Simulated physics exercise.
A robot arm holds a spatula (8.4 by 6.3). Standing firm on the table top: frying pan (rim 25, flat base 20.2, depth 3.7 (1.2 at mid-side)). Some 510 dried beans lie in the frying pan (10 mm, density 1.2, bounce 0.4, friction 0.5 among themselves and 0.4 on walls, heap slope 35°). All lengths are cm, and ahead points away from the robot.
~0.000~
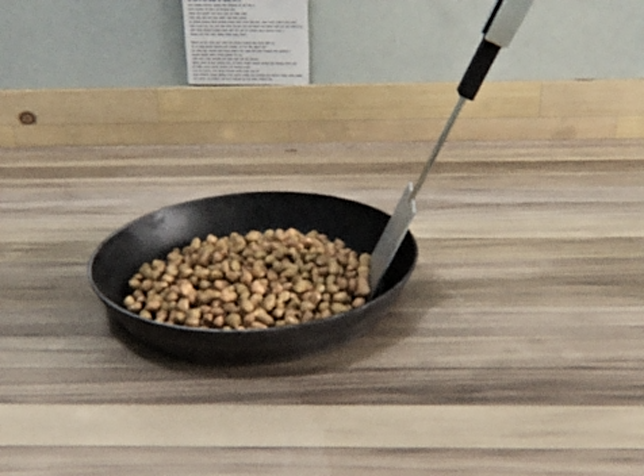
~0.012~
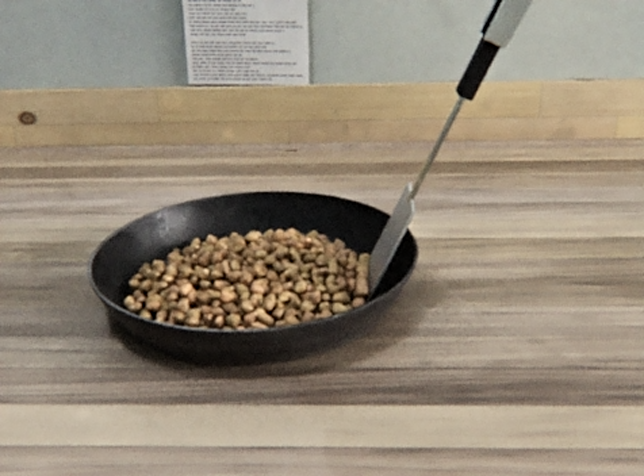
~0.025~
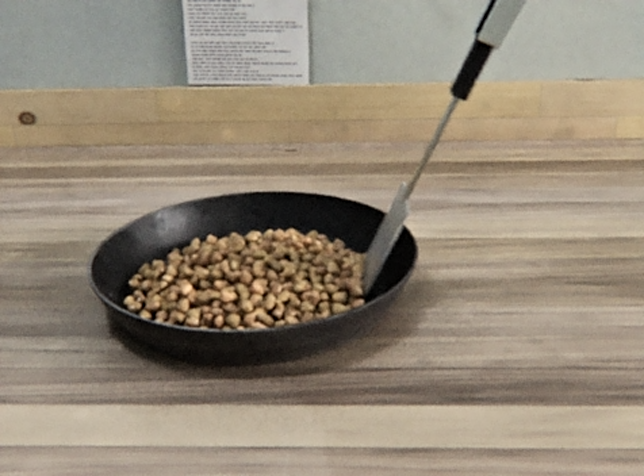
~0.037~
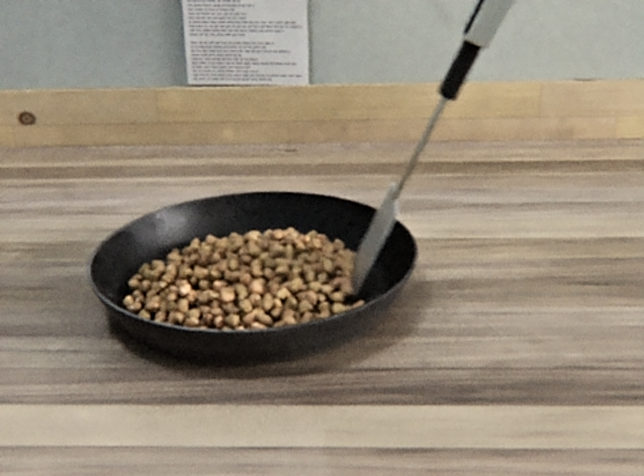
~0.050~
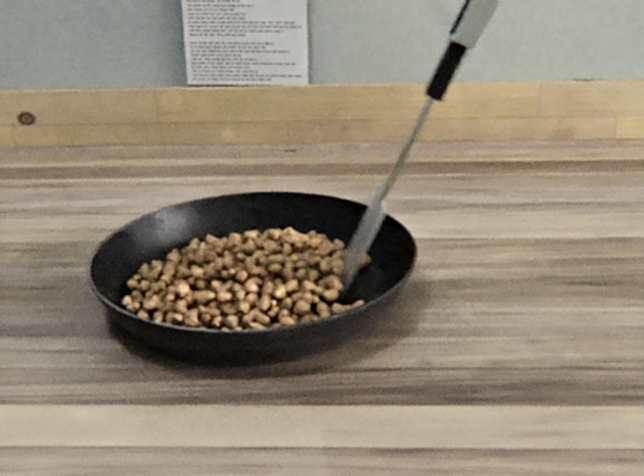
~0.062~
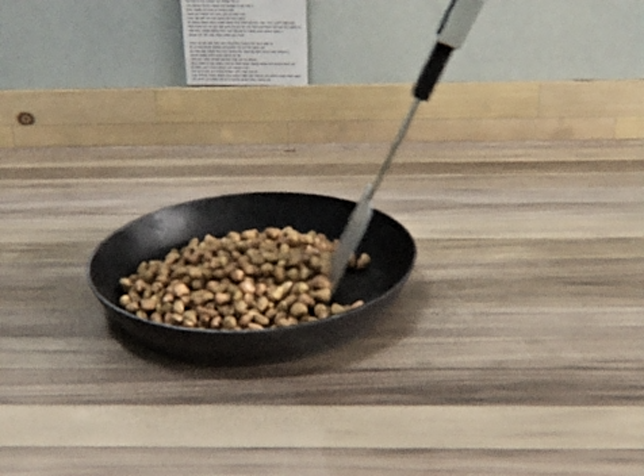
On a wooden table top, a spatula pushes dried beans left in a black frying pan.
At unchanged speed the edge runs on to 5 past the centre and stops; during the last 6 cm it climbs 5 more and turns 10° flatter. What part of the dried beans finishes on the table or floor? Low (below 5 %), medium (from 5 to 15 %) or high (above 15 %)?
A low share, below 5 %, ends on the table or floor.
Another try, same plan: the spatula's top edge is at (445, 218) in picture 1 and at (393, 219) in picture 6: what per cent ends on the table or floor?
About 5 per cent.
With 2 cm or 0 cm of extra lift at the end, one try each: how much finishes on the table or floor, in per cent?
Some 0 and 5 per cent.
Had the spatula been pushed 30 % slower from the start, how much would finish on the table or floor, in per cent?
In that case some 0 per cent.
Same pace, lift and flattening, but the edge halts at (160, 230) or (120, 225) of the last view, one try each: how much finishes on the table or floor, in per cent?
About 0 and 10 per cent.
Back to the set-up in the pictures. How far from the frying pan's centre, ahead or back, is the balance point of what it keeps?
About 3.5 cm ahead.
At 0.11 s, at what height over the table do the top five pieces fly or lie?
Some 3 cm.
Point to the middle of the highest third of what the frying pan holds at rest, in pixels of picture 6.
Around (167, 268).
By 0.11 s, sloping 65°, highest piece 4 above the table; 513 in the frying pan.
By 0.16 s, sloping 61°, highest piece 4 above the table; 513 in the frying pan.
By 0.39 s, sloping 55°, highest piece 4 above the table; 511 in the frying pan, 1 on the table or floor, 1 on the blade or in flight.
By 1.44 s, sloping 55°, highest piece 4 above the table; 511 in the frying pan, 2 on the table or floor.
Final count, 511 in the frying pan, 2 on the table or floor. That is 0 % on the table or floor.
